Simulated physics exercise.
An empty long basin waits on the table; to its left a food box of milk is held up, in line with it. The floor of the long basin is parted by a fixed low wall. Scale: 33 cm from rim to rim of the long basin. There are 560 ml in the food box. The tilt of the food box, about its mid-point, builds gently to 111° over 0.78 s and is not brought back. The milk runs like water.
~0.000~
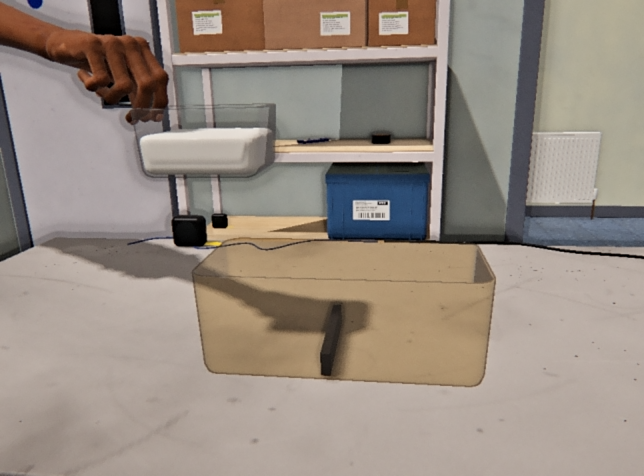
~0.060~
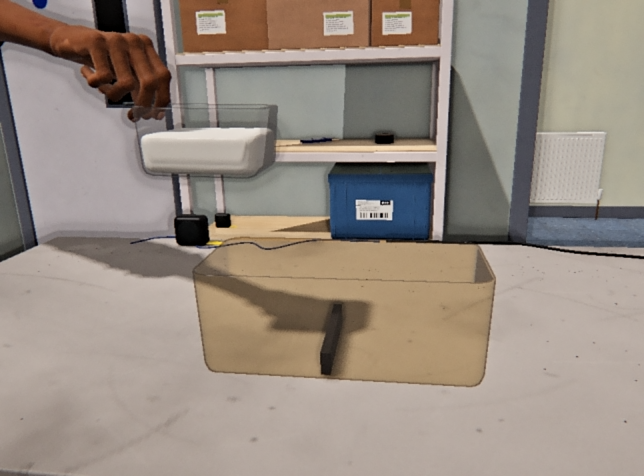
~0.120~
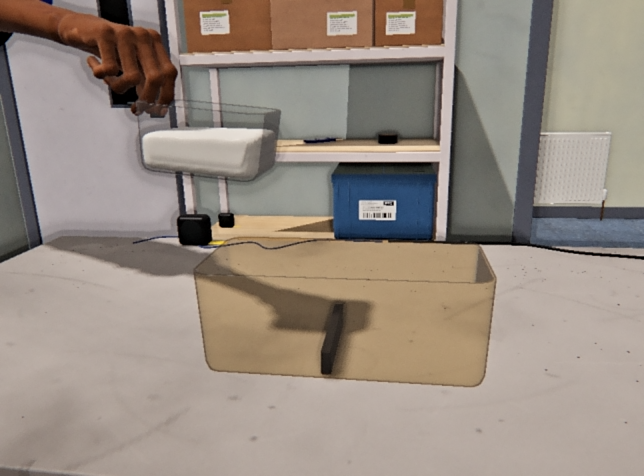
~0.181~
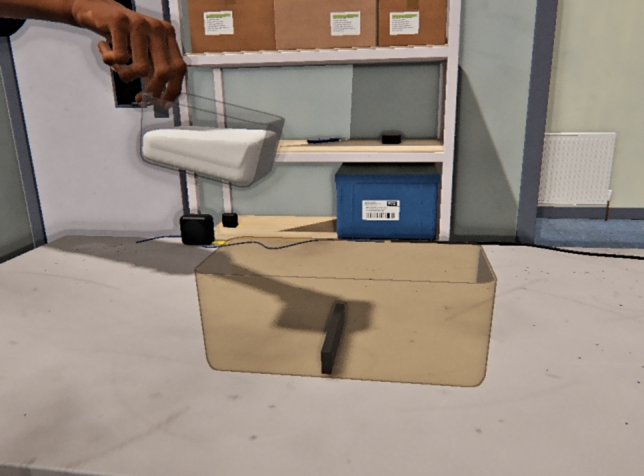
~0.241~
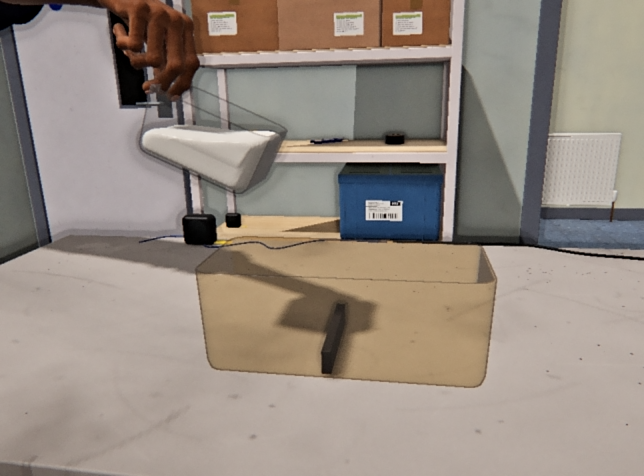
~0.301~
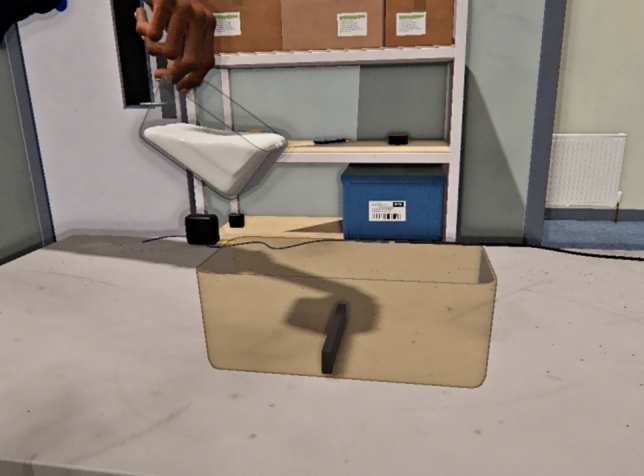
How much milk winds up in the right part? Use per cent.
The far part has some 34 per cent.
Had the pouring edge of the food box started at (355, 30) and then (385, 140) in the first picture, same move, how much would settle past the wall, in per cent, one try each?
First 80, then 85 per cent.
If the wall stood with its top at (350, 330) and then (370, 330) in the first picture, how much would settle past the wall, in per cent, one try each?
In turn about 15 and 20 per cent.
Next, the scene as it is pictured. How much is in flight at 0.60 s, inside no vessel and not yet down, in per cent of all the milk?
Near 36 in a hundred.
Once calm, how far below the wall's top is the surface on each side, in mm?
Left about 12 mm, right about 22 mm.
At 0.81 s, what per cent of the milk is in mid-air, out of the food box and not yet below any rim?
Near 7 in a hundred.
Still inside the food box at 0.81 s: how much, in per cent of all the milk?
Near 3 in a hundred.
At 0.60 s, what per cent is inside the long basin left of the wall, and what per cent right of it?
Left about 26, right about 16.
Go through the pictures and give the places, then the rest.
The first frame shows tilt 0°; pouring edge (267, 108); surface from (158, 134) to (267, 133); the long basin's rim runs from (210, 256) to (485, 262); the wall's top is at (332, 328).
The second frame shows tilt 2°; pouring edge (268, 109); surface from (160, 133) to (268, 133).
The third frame shows tilt 6°; pouring edge (272, 114); surface from (162, 132) to (269, 134).
The fourth frame shows tilt 14°; pouring edge (275, 123); surface from (163, 131) to (271, 135).
The fifth frame shows tilt 24°; pouring edge (278, 135); surface from (162, 130) to (275, 138).
The sixth frame shows tilt 36°; pouring edge (278, 149); surface from (162, 127) to (276, 140); 1 per cent is over the edge.
Then, 0.60 s in, the tilt is 96° and 21 per cent is still to pour, 26 is left of the wall and 16 right of it.
Then, 0.81 s in, the tilt is 111° and 3 per cent is still to pour, 59 is left of the wall and 30 right of it.
Then, 1.03 s in, the tilt is 111° and 0 per cent is still to pour, 65 is left of the wall and 33 right of it.
Then, 1.28 s in, the tilt is 111° and 0 per cent is still to pour, 65 is left of the wall and 34 right of it.
Finally, 65 per cent lies left of the wall, 34 right of it and 1 outside.
